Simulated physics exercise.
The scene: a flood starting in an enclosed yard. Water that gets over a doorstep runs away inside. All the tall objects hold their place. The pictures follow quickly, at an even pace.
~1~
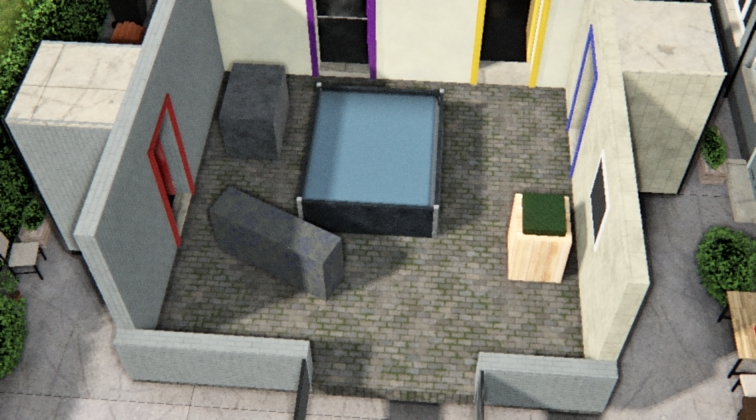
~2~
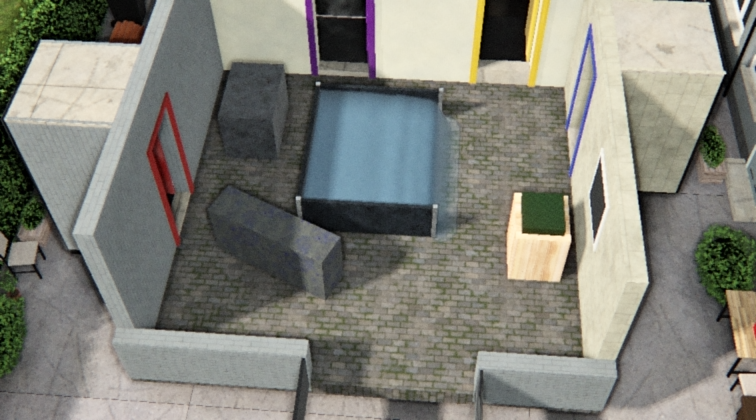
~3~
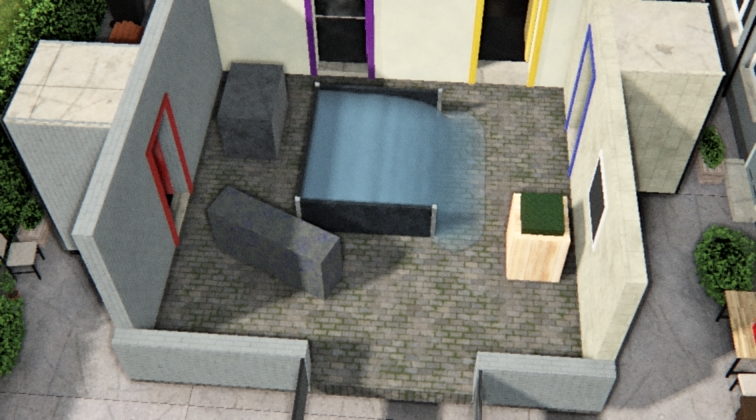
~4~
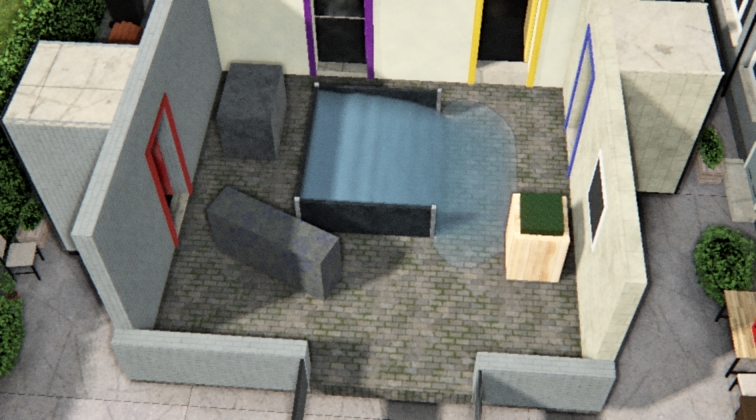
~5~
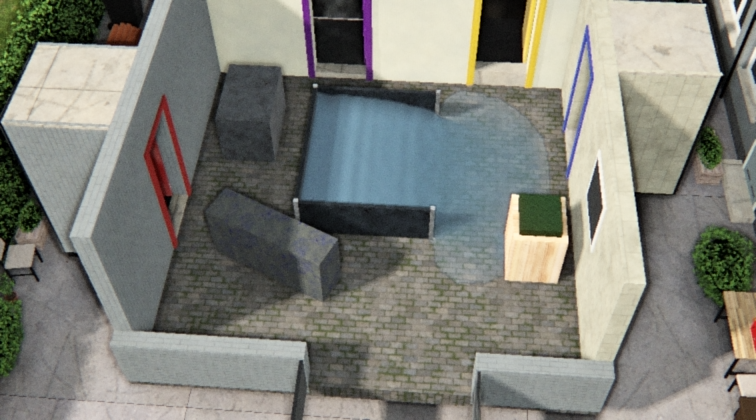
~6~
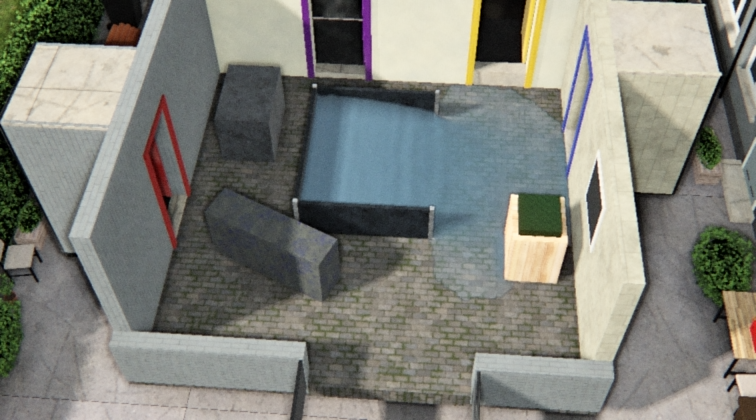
A square tank of blue water stands toward the back of a walled, brick-paved yard seen from high above, its camera almost still. Two dark grey blocks sit to its left, a pale wooden box with a green top to its right, and red, purple, yellow and blue trim edges the openings. Water pours from the tank's right side and fans rightward across the paving, reaching around the box.
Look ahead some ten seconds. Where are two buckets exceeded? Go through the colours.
In the end: The red door admits no more than that; the purple door admits no more than that; the yellow door admits no more than that; the blue door lets in a lot.
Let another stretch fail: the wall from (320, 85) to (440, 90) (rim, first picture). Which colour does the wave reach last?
Last comes the door marked red.
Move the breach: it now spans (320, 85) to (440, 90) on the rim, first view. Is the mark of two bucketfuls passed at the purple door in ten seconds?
One by one: Purple takes more.
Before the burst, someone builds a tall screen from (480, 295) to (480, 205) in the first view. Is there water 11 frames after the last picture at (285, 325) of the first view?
There: Clear.
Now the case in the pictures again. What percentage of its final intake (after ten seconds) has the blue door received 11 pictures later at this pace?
Some 55 per cent.
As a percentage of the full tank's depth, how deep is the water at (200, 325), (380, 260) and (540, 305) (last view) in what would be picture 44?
About 4, 0 and 12 per cent.
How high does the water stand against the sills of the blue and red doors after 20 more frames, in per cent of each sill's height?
Roughly 180 per cent, then 0 per cent.
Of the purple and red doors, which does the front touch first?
It is the purple-painted one.
A moment on, water covers 30 % of the floor; the red door not reached, the purple door not reached, the yellow door wet at the sill, nothing in, the blue door over two buckets in.
Next, water covers 40 % of the floor; the red door not reached, the purple door not reached, the yellow door wet at the sill, nothing in, the blue door far over two buckets in.
Then, water covers 50 % of the floor; the red door not reached, the purple door wet at the sill, nothing in, the yellow door wet at the sill, nothing in, the blue door far over two buckets in.
Later, water covers 80 % of the floor; the red door not reached, the purple door wet at the sill, nothing in, the yellow door wet at the sill, nothing in, the blue door far over two buckets in.
In the end, water covers 100 % of the floor; the red door under two buckets in, the purple door wet at the sill, nothing in, the yellow door wet at the sill, nothing in, the blue door far over two buckets in.
